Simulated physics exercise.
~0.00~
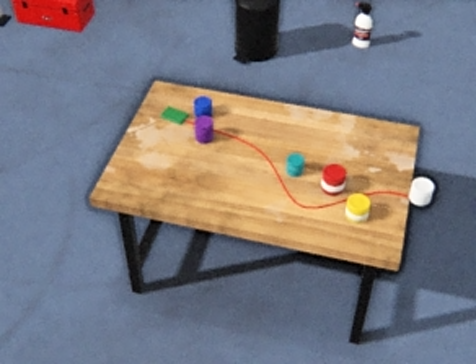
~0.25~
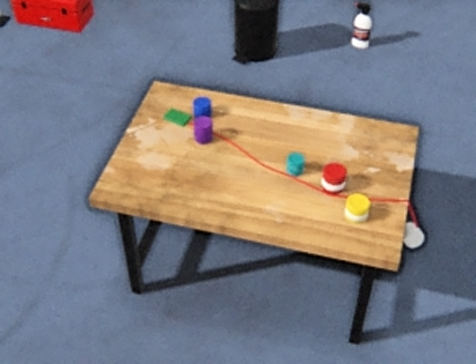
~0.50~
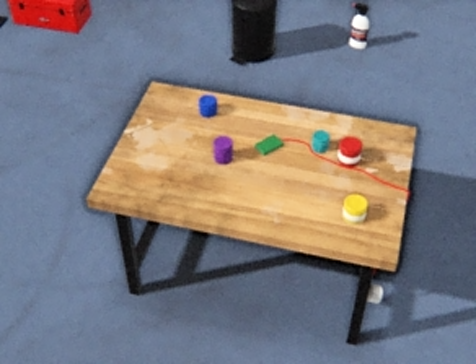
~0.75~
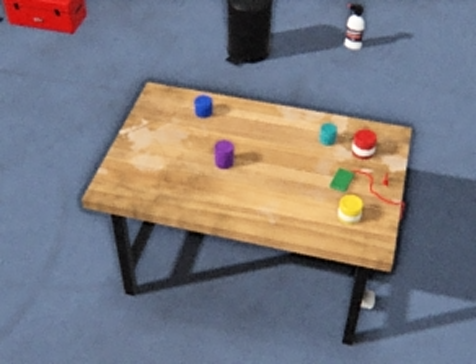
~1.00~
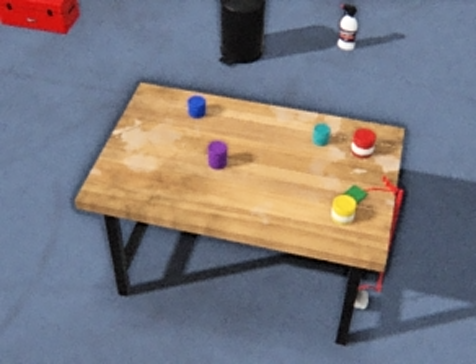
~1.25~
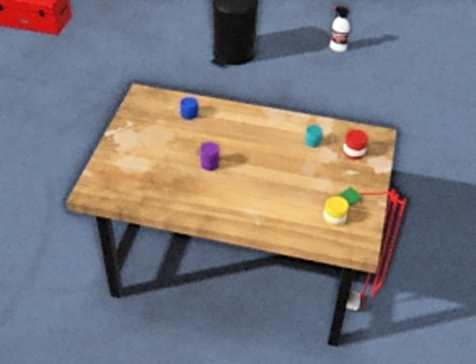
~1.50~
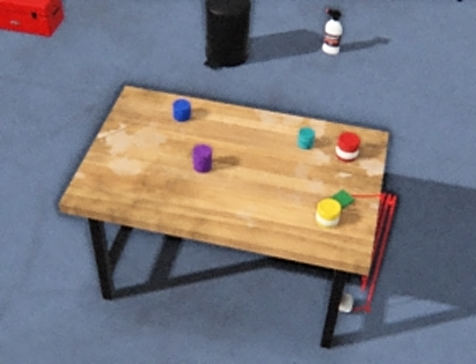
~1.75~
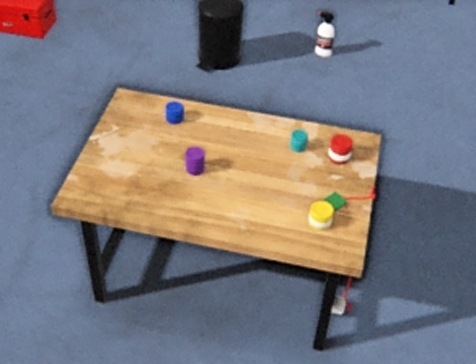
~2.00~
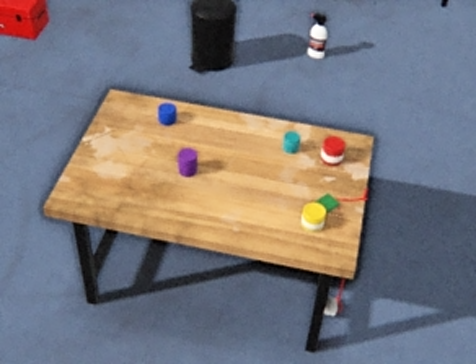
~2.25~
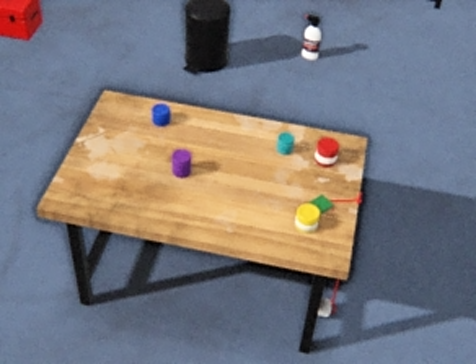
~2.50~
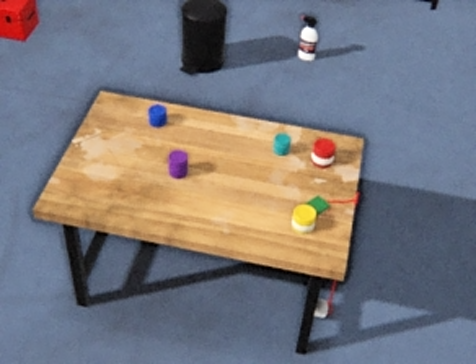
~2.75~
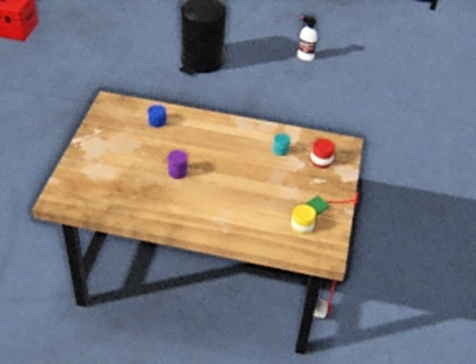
At the start, a wooden workbench holds a green phone, blue and purple tubs, a teal tub, and red and yellow canisters, while a white speaker tied to the phone by a thin red cable drops off the right edge. The speaker falls, and the cable pulls straighter across the top. The phone is dragged rightward as the teal tub and red canister shift right and the purple tub moves slightly. The phone slides up beside the yellow canister, which barely shifts. It stops there, still on the bench, with the speaker low beneath the right edge.
